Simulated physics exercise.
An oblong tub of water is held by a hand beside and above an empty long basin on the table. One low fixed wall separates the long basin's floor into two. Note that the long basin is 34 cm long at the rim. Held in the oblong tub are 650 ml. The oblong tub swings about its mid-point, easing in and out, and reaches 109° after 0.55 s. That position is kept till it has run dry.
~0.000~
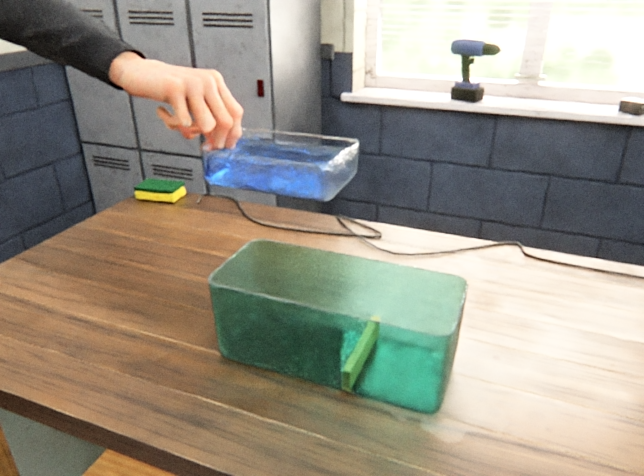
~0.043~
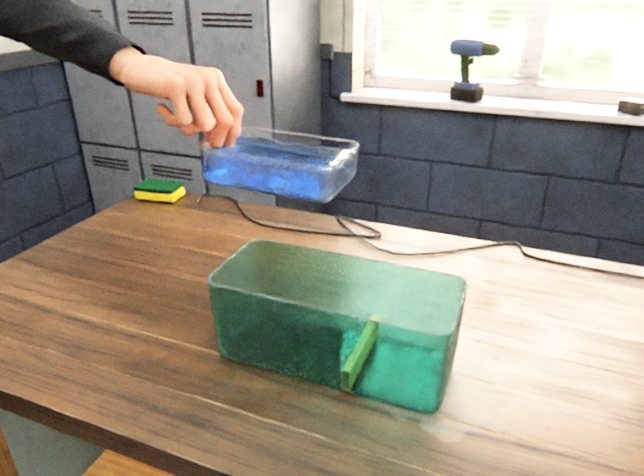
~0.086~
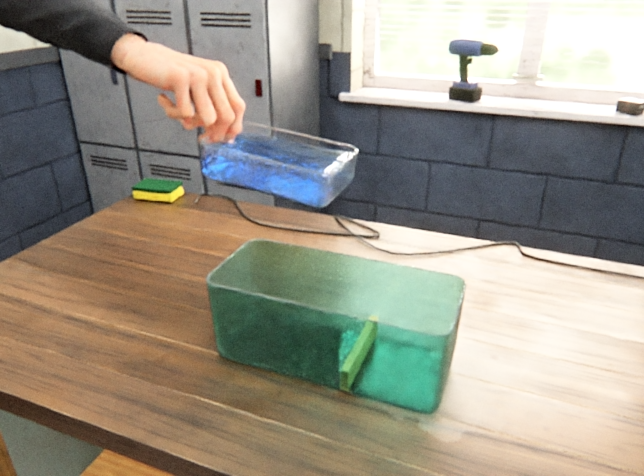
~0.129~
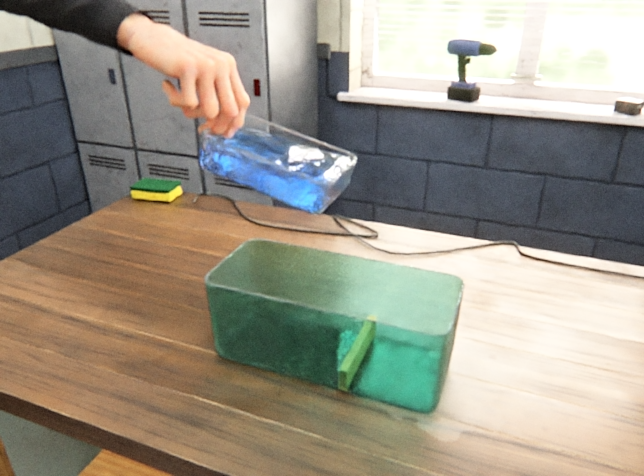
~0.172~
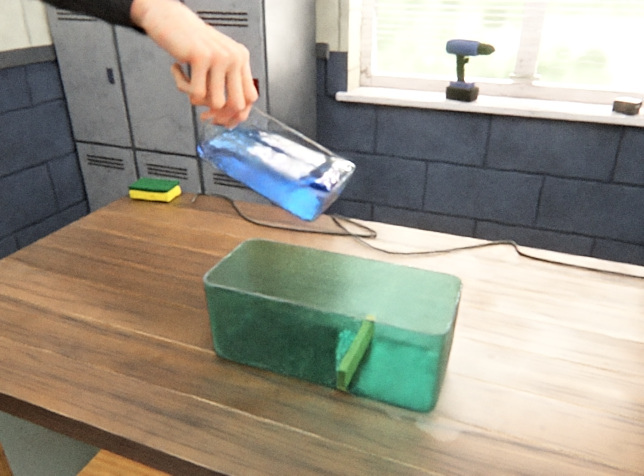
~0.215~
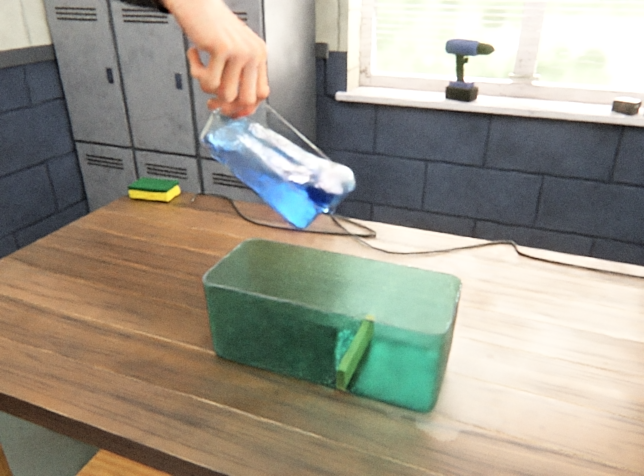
In the video, a hand holds a clear oblong tub of blue water above a greenish long basin with a green divider on a wooden table, then tilts the tub steadily further, its right end dipping downward.
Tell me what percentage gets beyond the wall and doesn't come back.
Around 56 % gets beyond the wall and stays.
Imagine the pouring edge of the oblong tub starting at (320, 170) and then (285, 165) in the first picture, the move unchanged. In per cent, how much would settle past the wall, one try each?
Try 1: 20 %; try 2: 20 %.
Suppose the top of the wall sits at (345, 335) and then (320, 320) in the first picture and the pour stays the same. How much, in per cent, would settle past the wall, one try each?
One try each: Around 65 percent and then around 75 percent.
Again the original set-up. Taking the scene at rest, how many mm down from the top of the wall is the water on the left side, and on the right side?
Left roughly 26 mm; right roughly 12 mm.
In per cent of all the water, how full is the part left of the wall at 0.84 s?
Roughly 30 percent.
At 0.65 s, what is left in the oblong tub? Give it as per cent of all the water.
Some 1 per cent.
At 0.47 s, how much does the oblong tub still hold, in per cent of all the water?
At that time about 8 in a hundred parts are still held.
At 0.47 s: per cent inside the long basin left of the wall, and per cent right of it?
Lab note: Left near 5 %, right near 54.
After 0.47 s the tilt is 103° and 8 per cent is still to pour, 5 is left of the wall and 54 right of it.
After 0.65 s the tilt is 109° and 1 per cent is still to pour, 17 is left of the wall and 58 right of it.
After 0.84 s the tilt is 109° and 0 per cent is still to pour, 30 is left of the wall and 61 right of it.
After 1.05 s the tilt is 109° and 0 per cent is still to pour, 35 is left of the wall and 57 right of it.
In the end 36 per cent lies left of the wall, 56 right of it and 8 outside.
